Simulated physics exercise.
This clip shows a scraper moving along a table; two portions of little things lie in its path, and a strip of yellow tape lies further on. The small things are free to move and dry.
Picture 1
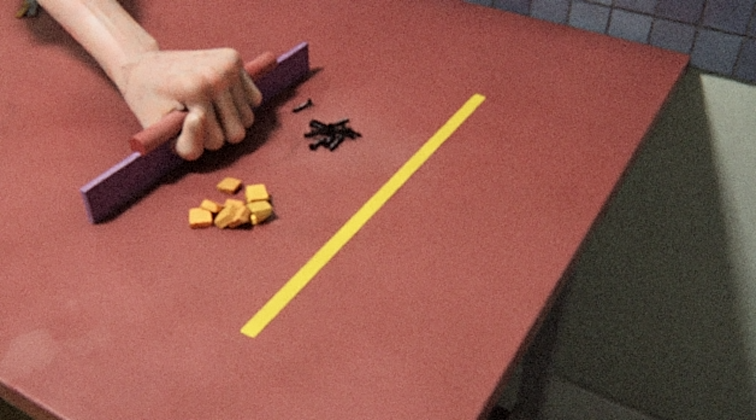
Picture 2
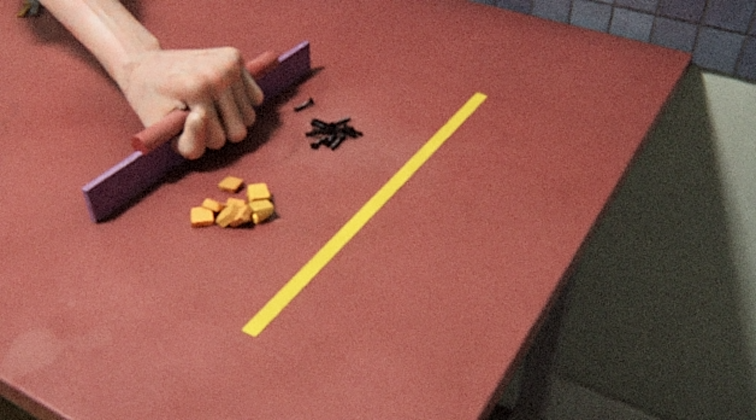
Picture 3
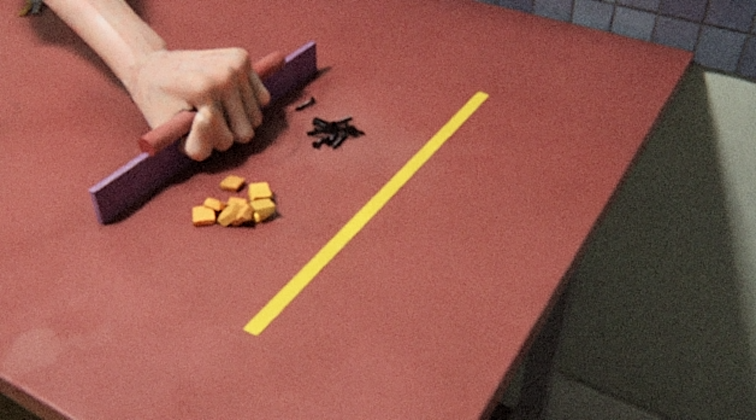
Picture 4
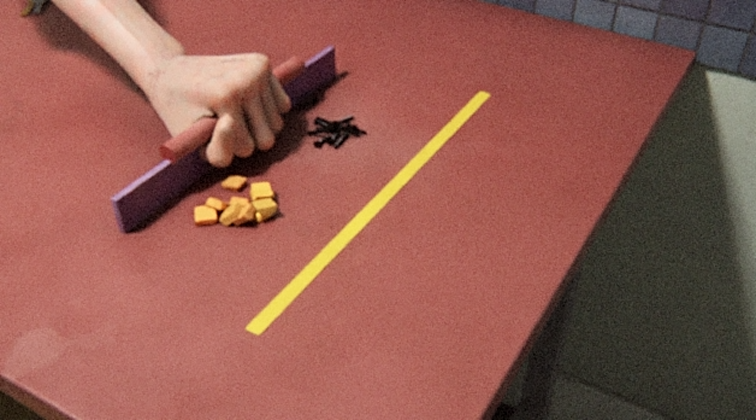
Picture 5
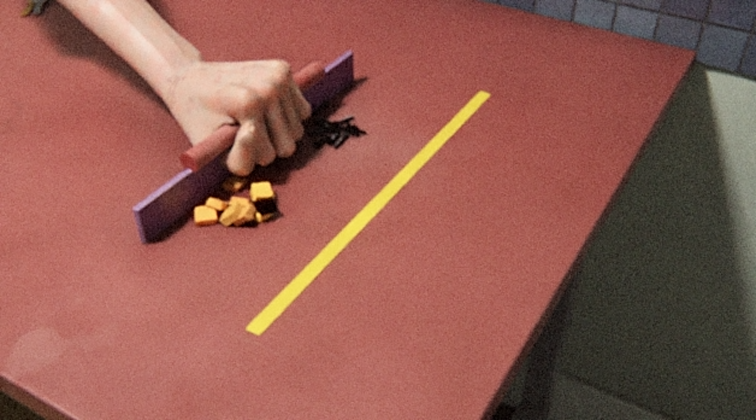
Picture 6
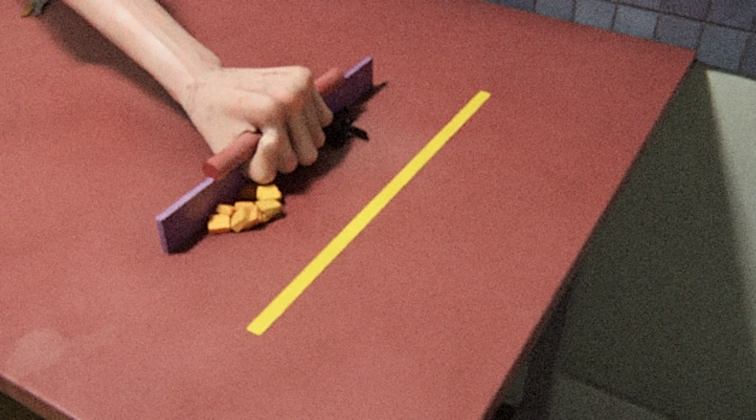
A hand slid a purple scraper with a red handle rightward across a reddish table, toward a yellow tape strip, reaching the small orange chunks and black screws and nudging some of them along.
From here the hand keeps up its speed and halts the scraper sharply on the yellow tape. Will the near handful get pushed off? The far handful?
In the end the near handful holds its place up top, but the far handful holds its place up top.
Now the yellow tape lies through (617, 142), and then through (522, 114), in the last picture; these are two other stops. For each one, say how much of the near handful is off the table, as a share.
About 50 per cent, then about 0 per cent.
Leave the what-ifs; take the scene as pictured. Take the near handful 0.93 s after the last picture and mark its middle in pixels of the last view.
Close to pixel (367, 251).
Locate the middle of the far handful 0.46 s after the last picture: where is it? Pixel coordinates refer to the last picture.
Around (386, 147).
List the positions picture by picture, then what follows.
The first picture shows scraper (105, 193), at rest; yellow tape (472, 104), well back from the edge; edge at (568, 266); near handful (237, 206), a few small crackers; far handful (321, 132), a few black screws.
The second picture shows scraper (107, 192), at rest; far handful (322, 131).
The third picture shows scraper (114, 194); near handful (241, 204).
The fourth picture shows scraper (136, 202); far handful (326, 130).
The fifth picture shows scraper (157, 211); near handful (243, 203).
The sixth picture shows scraper (179, 221); yellow tape (478, 101); edge at (574, 263); near handful (245, 206), roughly a third pushed along; far handful (331, 126), roughly a third pushed along.
Then, 0.46 s later than the last frame, scraper still moving, near (339, 146); near handful all on the table, its front near (323, 230); far handful all on the table, its front near (410, 150).
Then, 0.93 s later than the last frame, scraper stopped at the yellow tape; near handful all on the table, its front near (382, 254); far handful all on the table, its front near (463, 168).
When it is over, scraper stopped at the yellow tape; near handful all on the table, its front near (382, 254); far handful all on the table, its front near (463, 168).
